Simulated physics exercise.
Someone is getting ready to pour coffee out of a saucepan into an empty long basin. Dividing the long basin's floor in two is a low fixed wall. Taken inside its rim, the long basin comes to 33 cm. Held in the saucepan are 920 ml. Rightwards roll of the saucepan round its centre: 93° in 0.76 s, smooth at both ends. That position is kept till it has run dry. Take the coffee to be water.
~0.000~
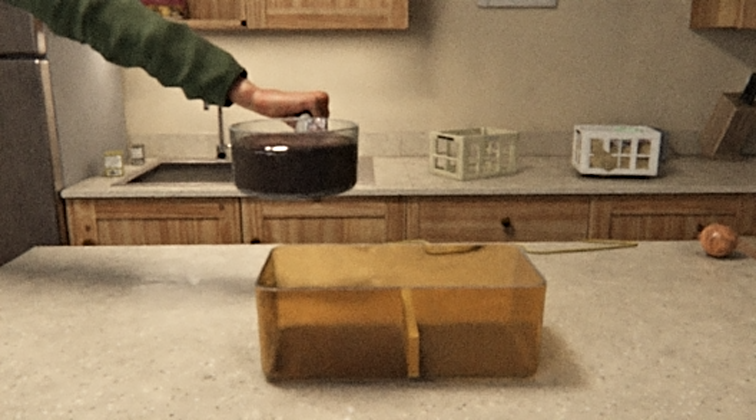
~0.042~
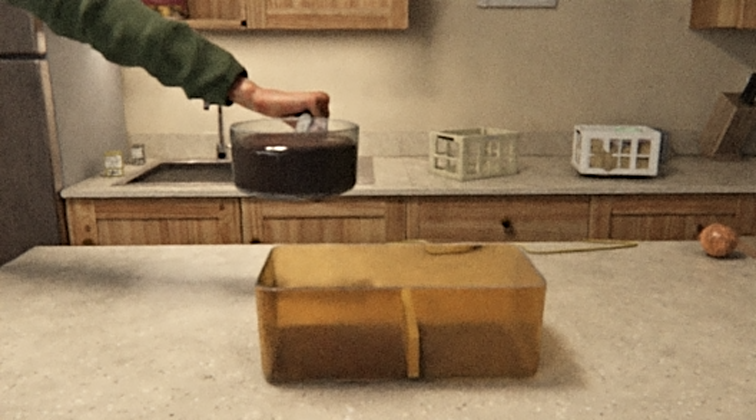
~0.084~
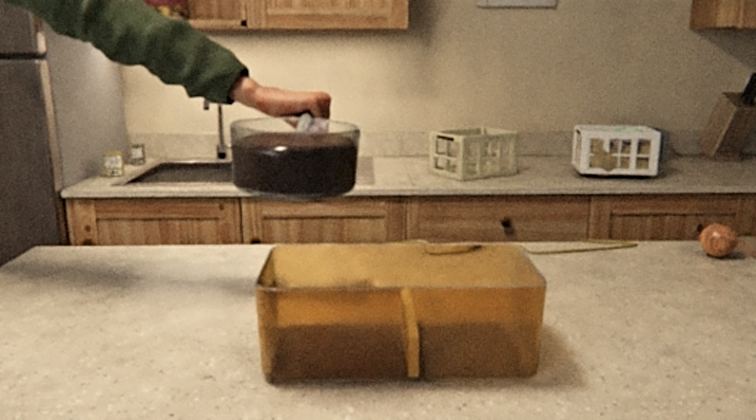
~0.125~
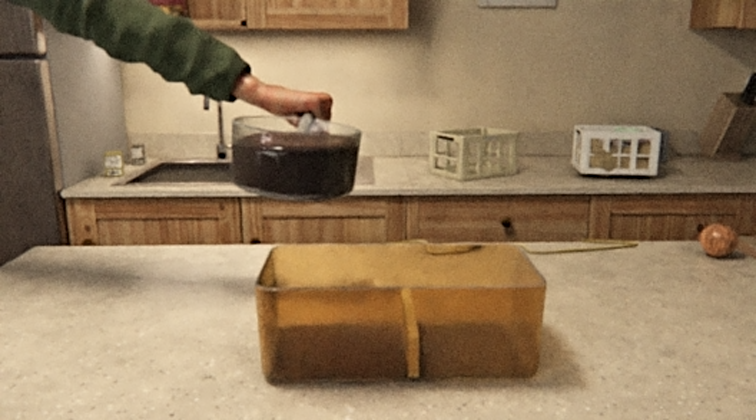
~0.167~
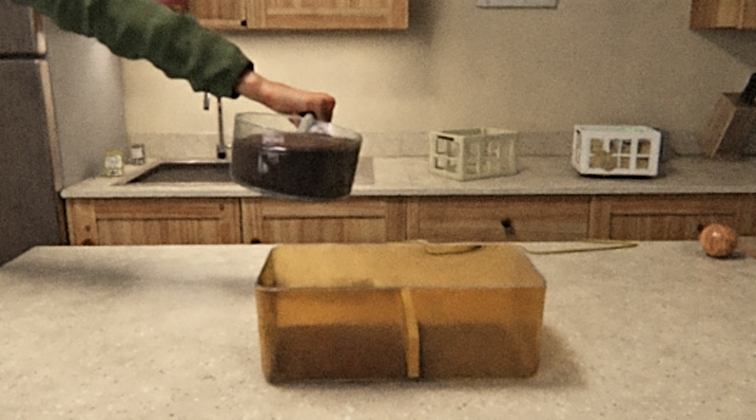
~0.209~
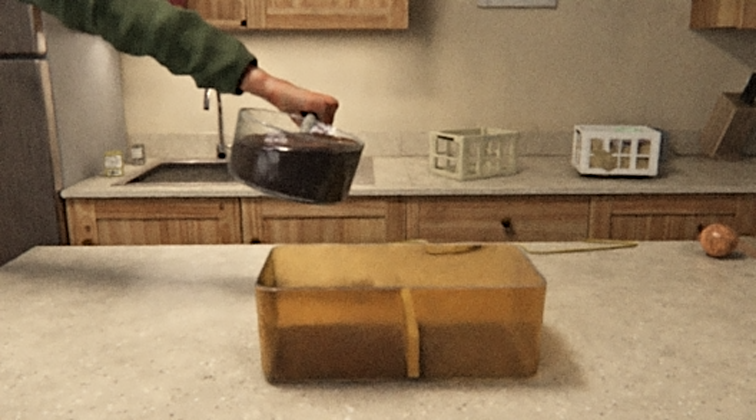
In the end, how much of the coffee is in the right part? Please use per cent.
Roughly 47 percent is in the right part.
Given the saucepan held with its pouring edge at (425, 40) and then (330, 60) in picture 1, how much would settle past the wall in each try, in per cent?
In order, 80 and 35 per cent.
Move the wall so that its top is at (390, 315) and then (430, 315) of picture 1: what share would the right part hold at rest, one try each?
Respectively 70 and 10 %.
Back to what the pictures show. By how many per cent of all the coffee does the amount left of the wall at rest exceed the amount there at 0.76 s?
That is roughly 22 in a hundred of the whole.
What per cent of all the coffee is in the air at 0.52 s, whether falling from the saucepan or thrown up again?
Some 36 per cent, I reckon.
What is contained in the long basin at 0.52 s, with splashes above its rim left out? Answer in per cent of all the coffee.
Some 10 per cent.
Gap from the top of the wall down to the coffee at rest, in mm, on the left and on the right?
The left side gives some 34 mm, the right side some 32 mm.
By 0.52 s the tilt is 73° and 53 per cent is still to pour, 4 is left of the wall and 6 right of it.
By 0.76 s the tilt is 93° and 14 per cent is still to pour, 29 is left of the wall and 47 right of it.
By 1.00 s the tilt is 93° and 4 per cent is still to pour, 46 is left of the wall and 46 right of it.
By 1.26 s the tilt is 93° and 1 per cent is still to pour, 51 is left of the wall and 47 right of it.
At rest 52 per cent lies left of the wall, 47 right of it and 1 outside.
